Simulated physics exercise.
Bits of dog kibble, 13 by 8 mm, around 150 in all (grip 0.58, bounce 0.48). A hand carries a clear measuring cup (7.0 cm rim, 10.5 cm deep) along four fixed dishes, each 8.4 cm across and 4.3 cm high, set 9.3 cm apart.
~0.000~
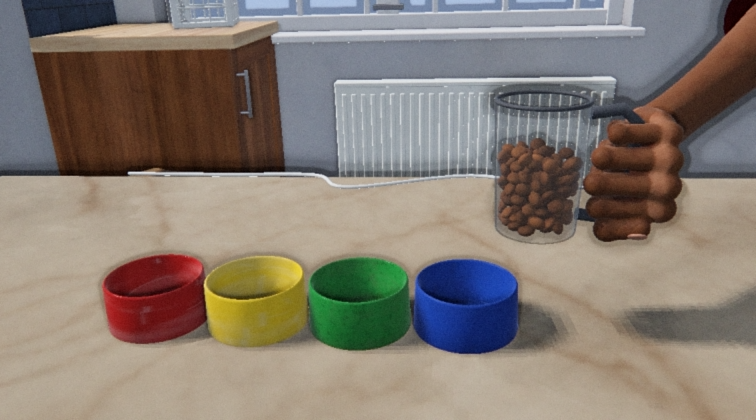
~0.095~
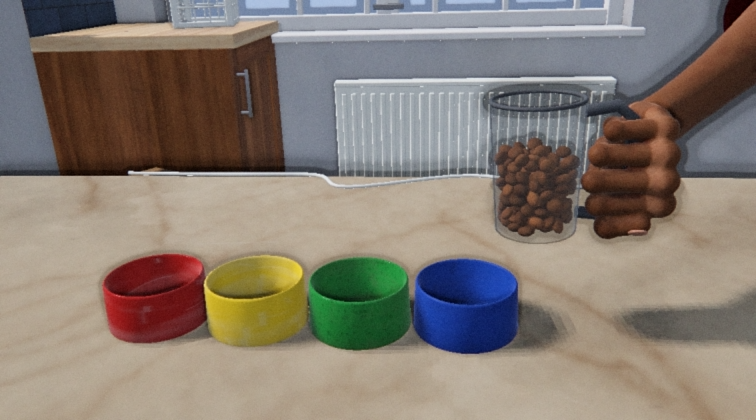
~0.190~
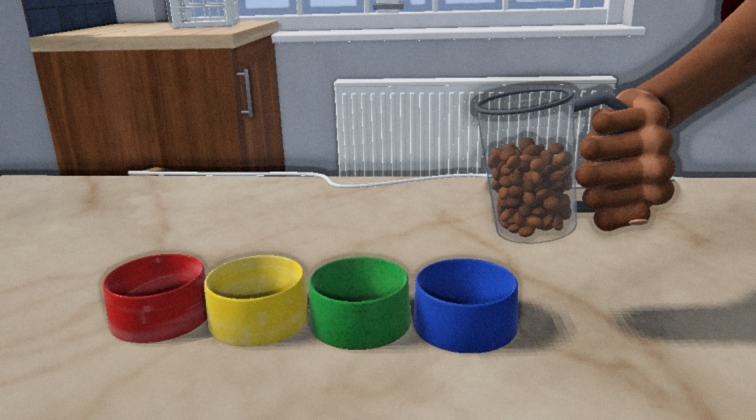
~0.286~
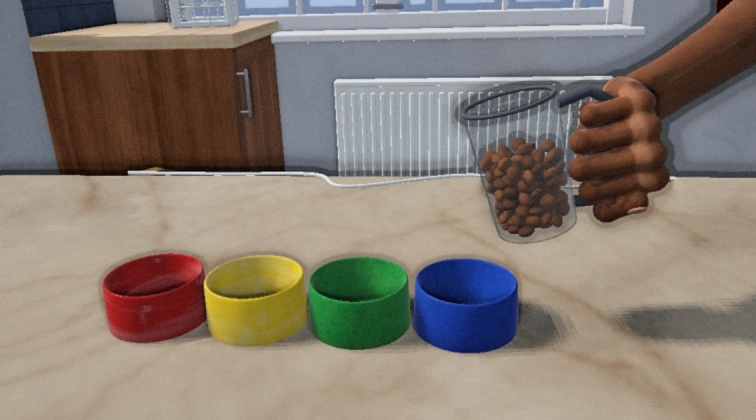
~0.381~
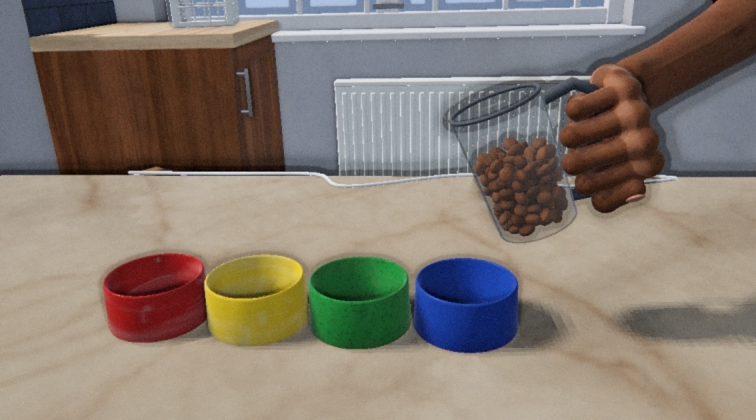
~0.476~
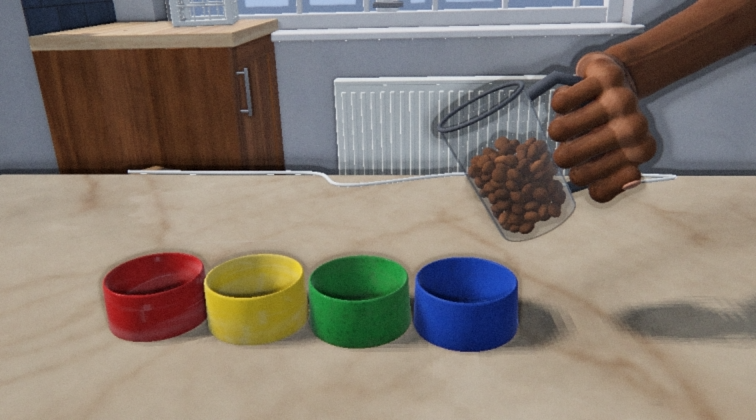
The video shows a hand holding a clear measuring cup of brown kibble above a counter, behind a row of red, yellow, green and blue dishes, tilting the cup steadily to the left while moving it slightly left.
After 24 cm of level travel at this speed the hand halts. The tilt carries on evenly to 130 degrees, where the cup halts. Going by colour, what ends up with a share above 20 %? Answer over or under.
Red under, blue under, green over, yellow under, counter under.
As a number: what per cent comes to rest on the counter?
Roughly 5 per cent.
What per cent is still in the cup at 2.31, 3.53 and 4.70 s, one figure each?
About 0, 0, 0.
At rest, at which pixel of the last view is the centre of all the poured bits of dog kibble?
Around (352, 296).
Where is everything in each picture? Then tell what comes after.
The first picture shows cup at (539, 166), tilt 0 degrees, lip at (496, 100), moved 0.0 cm; middle of the pieces at (540, 190); blue dish at (466, 282); green dish at (359, 280); yellow dish at (255, 277); red dish at (154, 275).
The second picture shows cup at (536, 166), tilt 3 degrees, lip at (491, 102), moved 0.2 cm; middle of the pieces at (538, 189).
The third picture shows cup at (530, 166), tilt 9 degrees, lip at (477, 108), moved 0.7 cm; middle of the pieces at (535, 188).
The fourth picture shows cup at (523, 165), tilt 15 degrees, lip at (463, 114), moved 1.2 cm; middle of the pieces at (531, 187).
The fifth picture shows cup at (517, 165), tilt 22 degrees, lip at (451, 121), moved 1.7 cm; middle of the pieces at (528, 185).
The sixth picture shows cup at (510, 164), tilt 28 degrees, lip at (439, 128), moved 2.3 cm; middle of the pieces at (524, 183); blue dish at (466, 280); green dish at (359, 278); yellow dish at (255, 276); red dish at (154, 274). Its pace works out near 70 degrees a second; the hand travels 5 cm a second.
After 2.31 s, tilt 130 degrees; cup holds 0 %, green 90 %.
Then, at 3.53 s, tilt 130 degrees; cup holds 0 %, green 90 %.
After 4.70 s, tilt 130 degrees; cup holds 0 %, green 90 %.
At rest (5.0 s), red 0 %, blue 0 %, green 90 %, yellow 0 %, counter 5 %.
